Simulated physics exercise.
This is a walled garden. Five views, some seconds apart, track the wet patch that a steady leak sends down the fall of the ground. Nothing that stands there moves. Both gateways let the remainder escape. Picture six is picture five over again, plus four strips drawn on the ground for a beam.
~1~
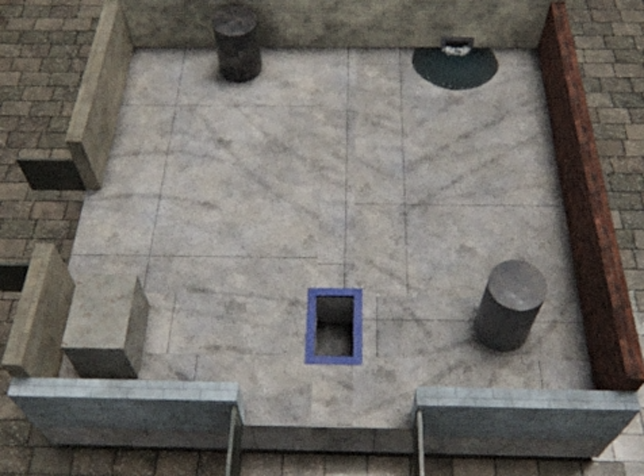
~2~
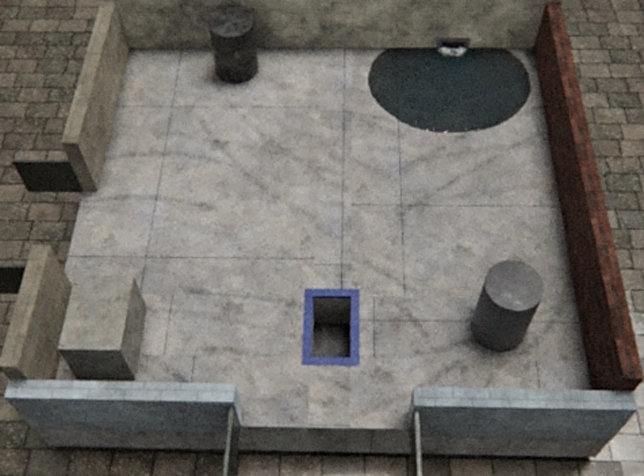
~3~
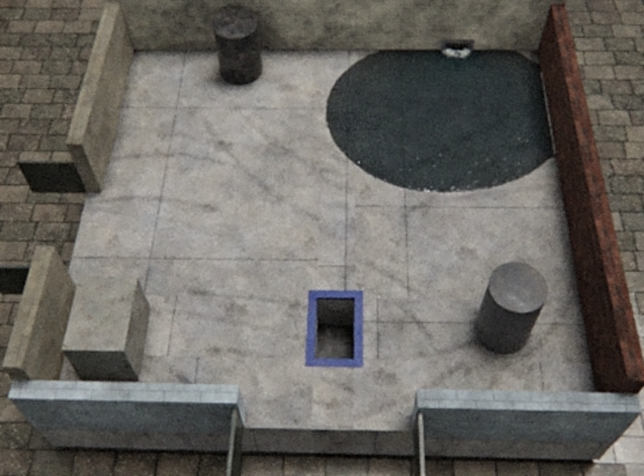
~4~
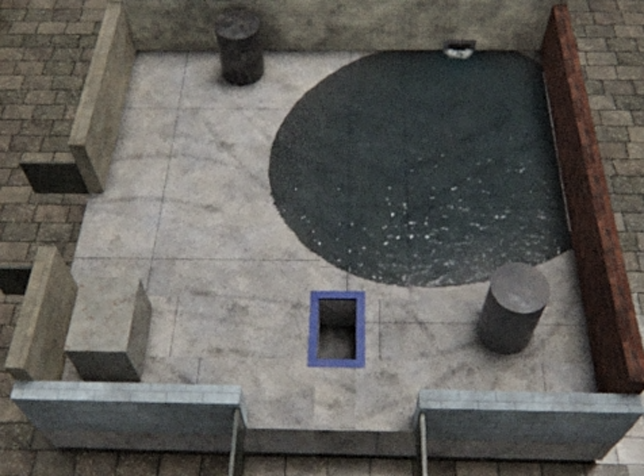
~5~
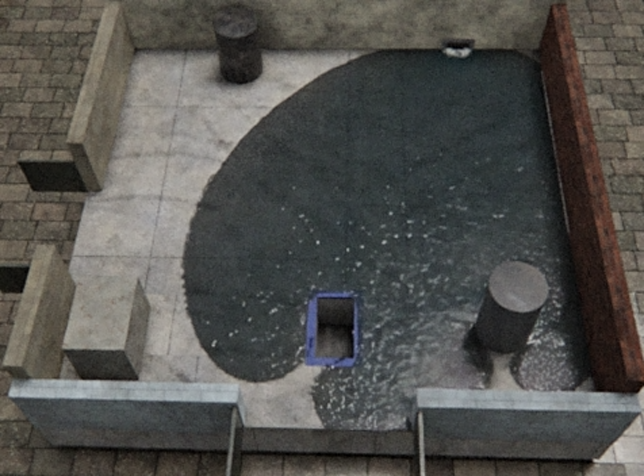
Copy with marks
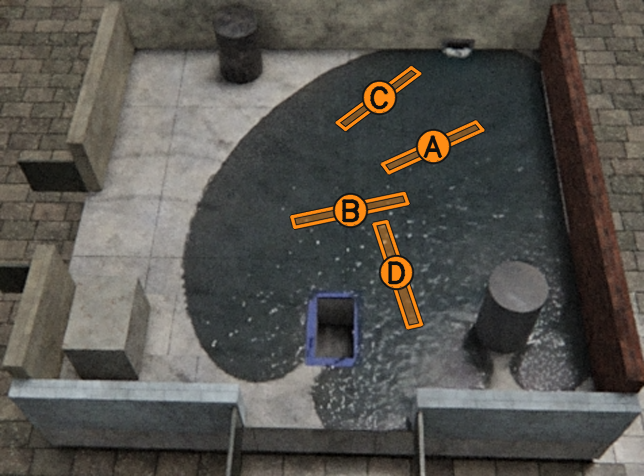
In this clip, dark water spreads from an outfall in the far wall of a walled garden, widening across the pale paved ground, reaching the cylinder on the right and surrounding a blue-edged gully as water enters it.
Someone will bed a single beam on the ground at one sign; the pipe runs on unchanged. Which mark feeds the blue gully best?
The best spot is C.
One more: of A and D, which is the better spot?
Here it is spot A.
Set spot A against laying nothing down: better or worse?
Worse.
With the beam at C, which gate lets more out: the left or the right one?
The right gate.
On the marked copy, A from (385, 168) to (479, 126); B from (293, 222) to (406, 198); C from (341, 125) to (415, 70); D from (380, 222) to (414, 326).
If A is chosen, about 16 % of the stream runs into the blue gully, about 84 % out by the gates.
If B is chosen, about 16 % of the stream runs into the blue gully, about 84 % out by the gates.
If C is chosen, about 24 % of the stream runs into the blue gully, about 74 % out by the gates.
If D is chosen, about 11 % of the stream runs into the blue gully, about 87 % out by the gates.
